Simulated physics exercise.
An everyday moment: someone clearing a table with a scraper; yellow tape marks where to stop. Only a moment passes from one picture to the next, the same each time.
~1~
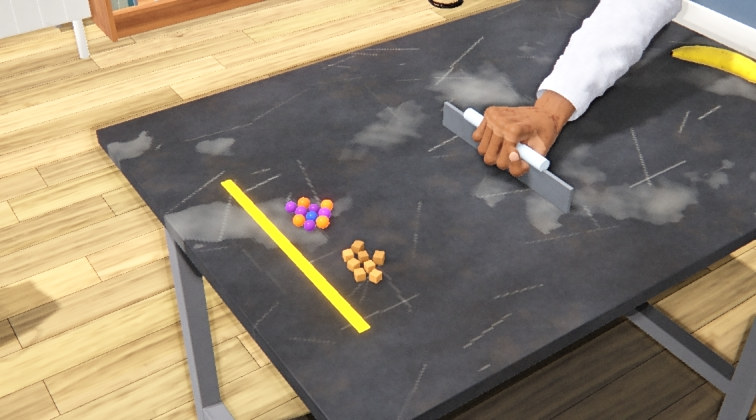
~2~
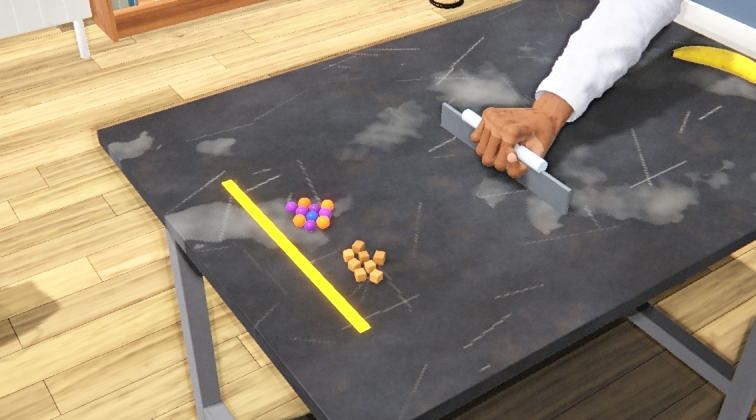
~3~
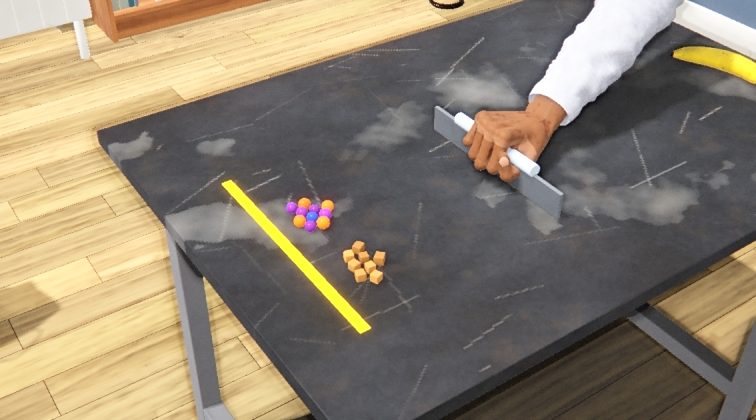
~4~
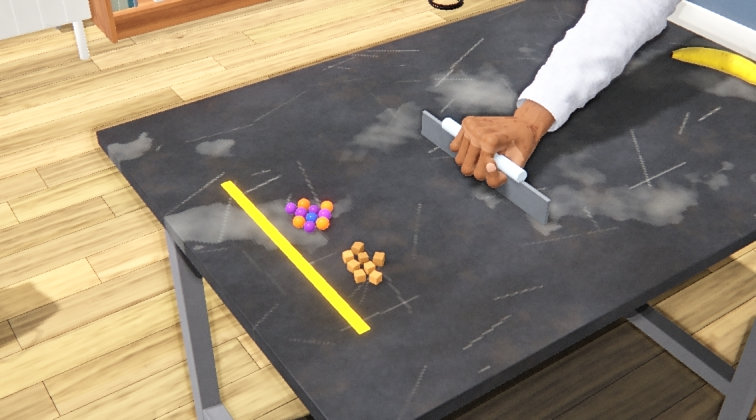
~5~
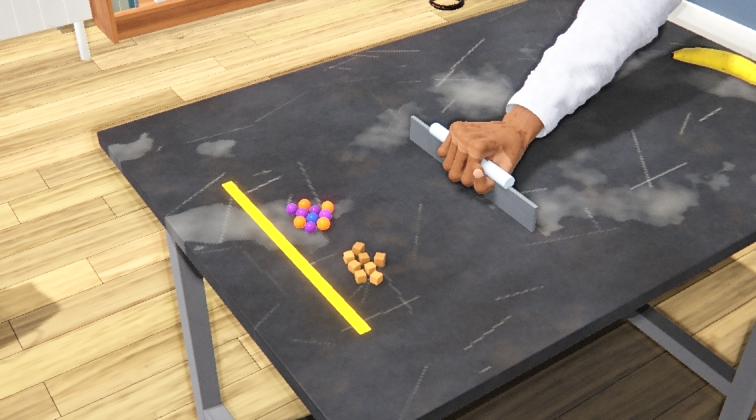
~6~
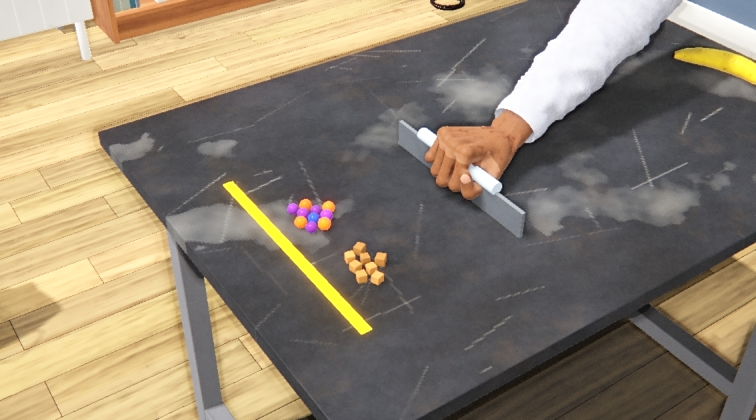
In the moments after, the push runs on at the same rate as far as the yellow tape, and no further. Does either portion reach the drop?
In the end the near portion stays on top, and the far portion loses pieces over the edge.
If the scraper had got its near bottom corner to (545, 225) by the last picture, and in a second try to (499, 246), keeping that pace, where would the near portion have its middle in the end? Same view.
First near (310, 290), then near (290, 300).
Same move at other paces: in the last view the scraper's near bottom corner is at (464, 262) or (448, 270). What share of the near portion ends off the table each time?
The first gives 20 %, the second 90 %.
Then, 0.36 s after the last picture, scraper still moving, near (371, 198); near portion all on the table, its front near (361, 277); far portion all on the table, its front near (301, 222).
Then, 0.73 s after the last picture, scraper stopped at the yellow tape; near portion all on the table, its front near (310, 312); far portion all on the table, its front near (235, 251).
Then, 1.01 s after the last picture, scraper stopped at the yellow tape; near portion all on the table, its front near (309, 313); far portion all over the edge.
At rest, scraper stopped at the yellow tape; near portion all on the table, its front near (309, 313); far portion all over the edge.
